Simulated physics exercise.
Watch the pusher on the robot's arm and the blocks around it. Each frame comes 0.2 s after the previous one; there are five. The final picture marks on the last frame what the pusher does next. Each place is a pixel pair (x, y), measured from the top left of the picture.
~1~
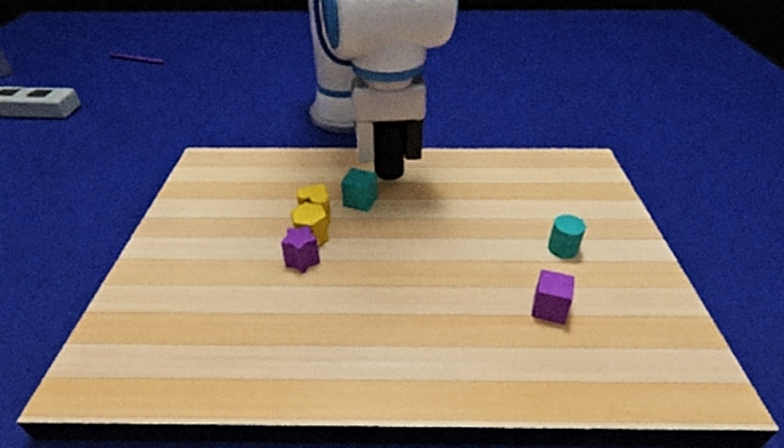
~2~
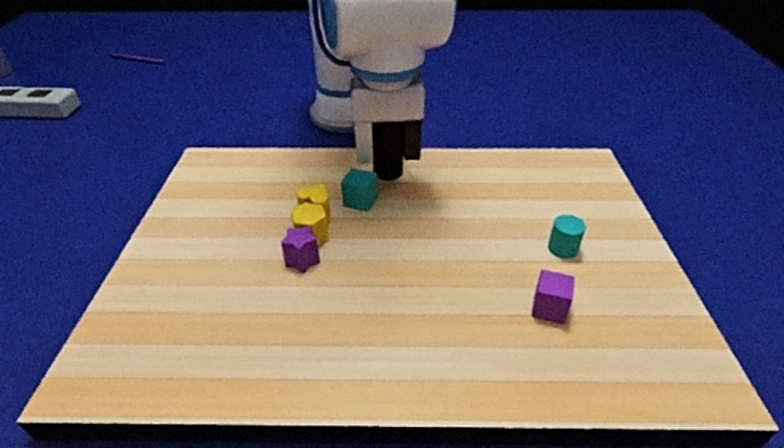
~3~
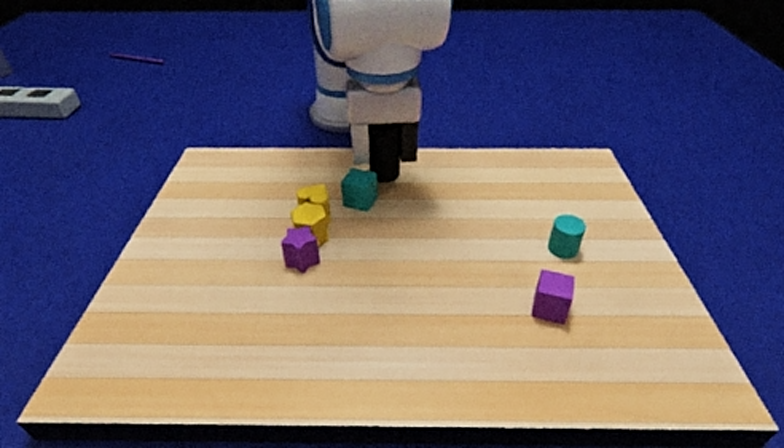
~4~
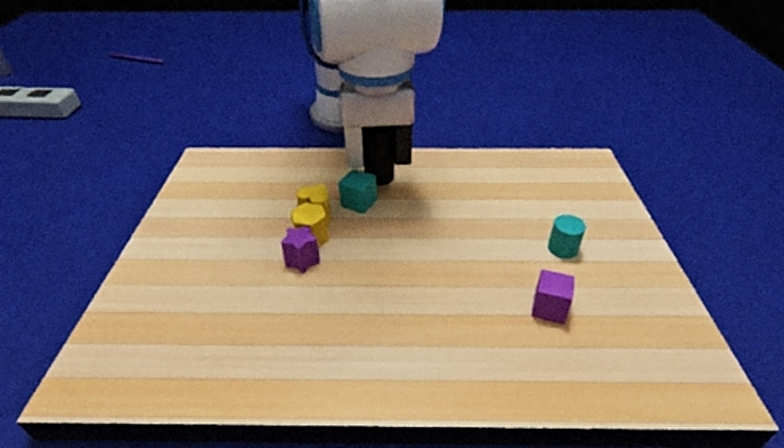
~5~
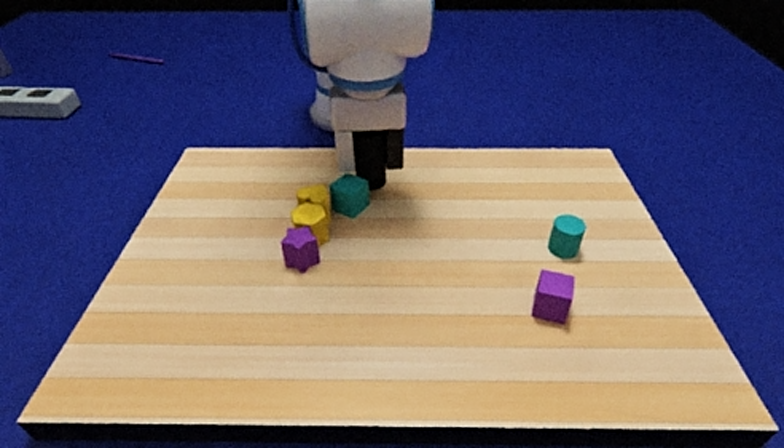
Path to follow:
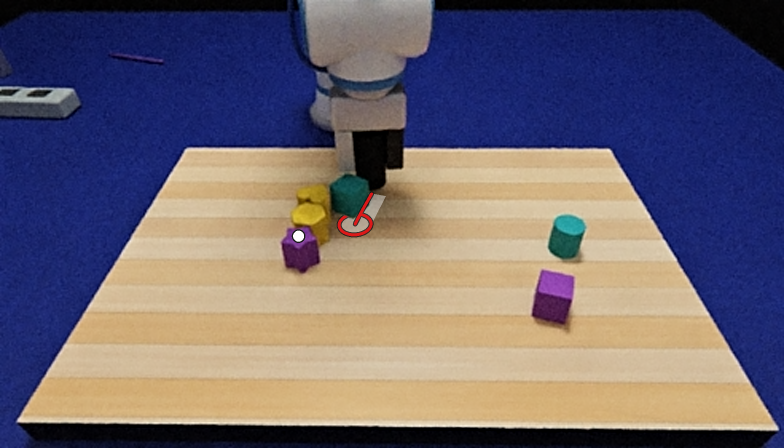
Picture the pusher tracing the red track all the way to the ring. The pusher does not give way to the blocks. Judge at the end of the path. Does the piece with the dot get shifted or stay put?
It is still where it was.
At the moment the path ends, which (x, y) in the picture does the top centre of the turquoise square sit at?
If I read the scene right, the answer is (322, 199).
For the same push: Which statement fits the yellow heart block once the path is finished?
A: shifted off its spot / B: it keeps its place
A - shifted off its spot.
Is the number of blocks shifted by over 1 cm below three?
Final answer: No.
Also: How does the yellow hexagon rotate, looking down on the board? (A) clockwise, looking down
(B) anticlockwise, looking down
I choose B.
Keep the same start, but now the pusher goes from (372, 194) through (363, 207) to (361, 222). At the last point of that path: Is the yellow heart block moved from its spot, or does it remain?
The result: It moves.
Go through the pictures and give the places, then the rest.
In the first picture, pusher tip at (389, 172); block tops, purple star at (299, 236); yellow hexagon at (308, 213); yellow heart block at (314, 193); turquoise square at (359, 177).
In the second picture, pusher at (388, 173); blocks unchanged.
In the third picture, pusher at (385, 174); blocks unchanged.
In the fourth picture, pusher at (379, 177); turquoise square at (357, 179).
In the fifth picture, pusher at (371, 182); purple star at (299, 236); yellow hexagon at (308, 213); yellow heart block at (314, 193); turquoise square at (349, 183).
Path on the board, straight from (372, 194) to (355, 224); the dot is on the purple star.
On the path given first. Halfway along, pusher at (363, 196); yellow heart block at (304, 195); turquoise square at (333, 194), turned 40° clockwise.
At the end, pusher at (354, 212); purple star in place; yellow hexagon at (296, 217), turned 35° anticlockwise; yellow heart block at (295, 195), turned 20° clockwise; turquoise square at (322, 199), turned 60° clockwise.
